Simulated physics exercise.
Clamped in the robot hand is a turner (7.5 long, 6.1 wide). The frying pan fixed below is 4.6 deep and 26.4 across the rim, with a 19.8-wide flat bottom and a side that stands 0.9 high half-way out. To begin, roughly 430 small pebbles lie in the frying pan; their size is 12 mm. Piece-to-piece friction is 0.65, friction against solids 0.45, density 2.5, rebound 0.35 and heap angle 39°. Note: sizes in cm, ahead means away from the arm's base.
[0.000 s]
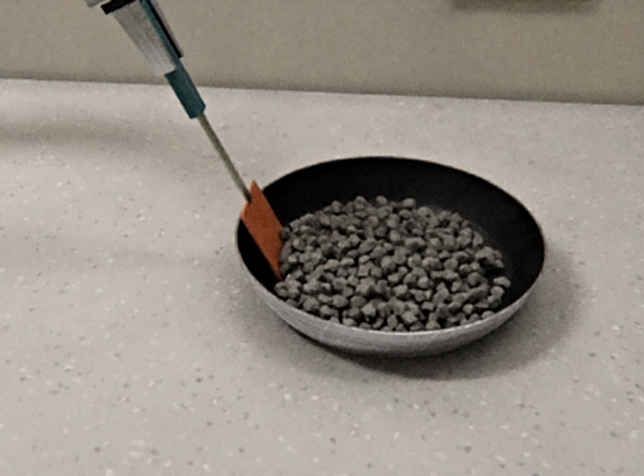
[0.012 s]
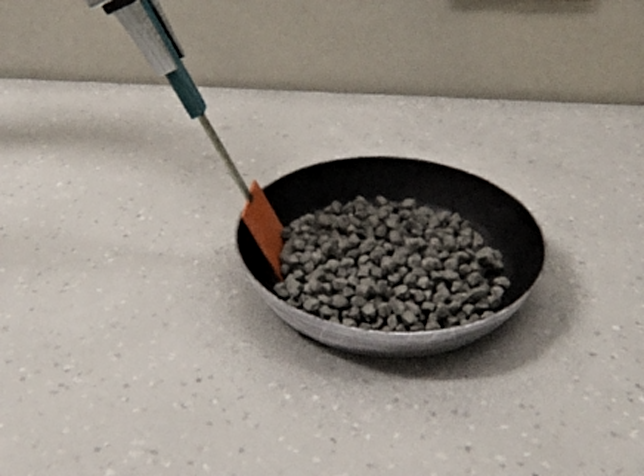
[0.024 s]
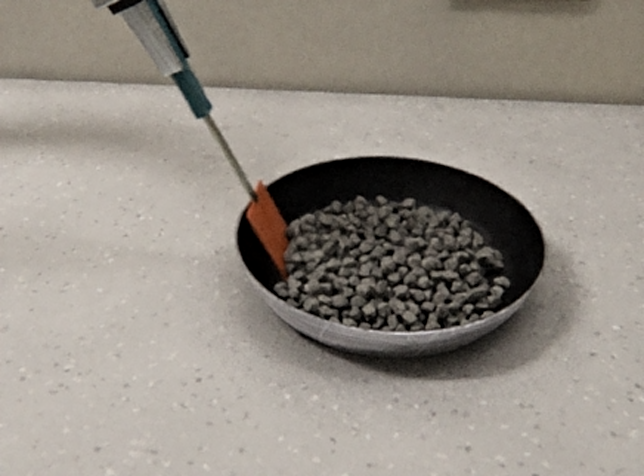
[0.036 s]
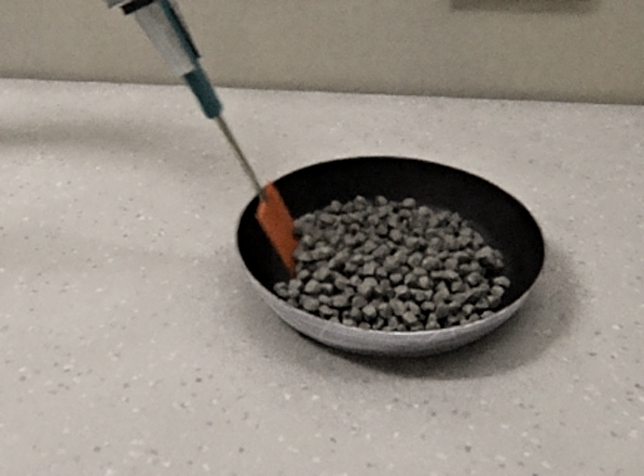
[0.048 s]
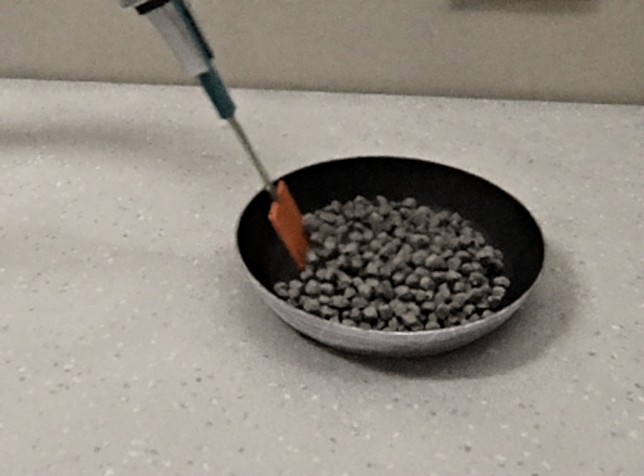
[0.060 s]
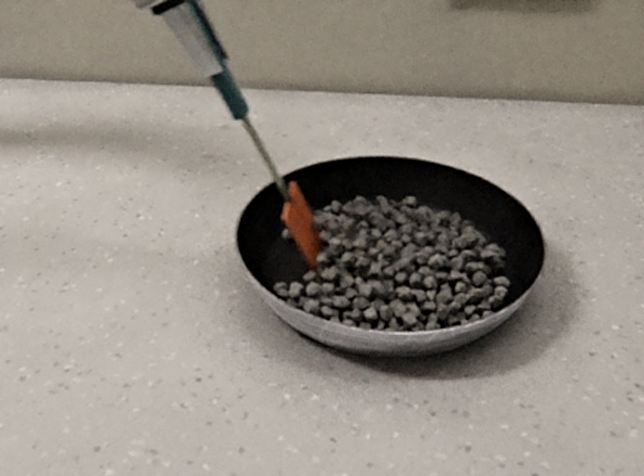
A robot arm's tool, a teal and grey handle with a thin metal rod and an orange turner blade, reaches in from the upper left over a speckled pale countertop, seen from slightly above. A round pan, dark inside with a silvery outside, holds a heap of small grey pebbles. The turner starts at the pan's left edge and slides a short way right against the pebbles, while the pan and camera stay still.
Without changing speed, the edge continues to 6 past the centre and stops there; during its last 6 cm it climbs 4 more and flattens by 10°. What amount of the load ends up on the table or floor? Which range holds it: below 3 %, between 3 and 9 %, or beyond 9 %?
The range between 3 and 9 %.
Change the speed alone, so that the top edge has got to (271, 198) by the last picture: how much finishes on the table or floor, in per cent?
Roughly 0 per cent.
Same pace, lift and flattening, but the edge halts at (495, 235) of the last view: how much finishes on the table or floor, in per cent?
Something close to 15 in a hundred.
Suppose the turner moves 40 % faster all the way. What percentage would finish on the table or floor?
10 per cent, about.
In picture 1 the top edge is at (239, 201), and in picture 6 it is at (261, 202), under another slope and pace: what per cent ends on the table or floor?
Off the vessel, on the table or floor: Some 0 percent.
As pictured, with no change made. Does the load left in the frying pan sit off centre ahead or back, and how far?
I'd say close to 4.0 cm toward the front.
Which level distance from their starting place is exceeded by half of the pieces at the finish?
Around 4 cm, measured level.
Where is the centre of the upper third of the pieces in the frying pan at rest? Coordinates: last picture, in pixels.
It is centred near (485, 255).
By 0.10 s, sloping 65°, highest piece 7 above the table; 433 in the frying pan.
By 0.15 s, sloping 61°, highest piece 7 above the table; 433 in the frying pan.
By 0.37 s, sloping 55°, highest piece 5 above the table; 411 in the frying pan, 22 on the table or floor.
By 1.42 s, sloping 55°, highest piece 5 above the table; 411 in the frying pan, 22 on the table or floor.
Final count, 411 in the frying pan, 22 on the table or floor. That is 5 % on the table or floor.
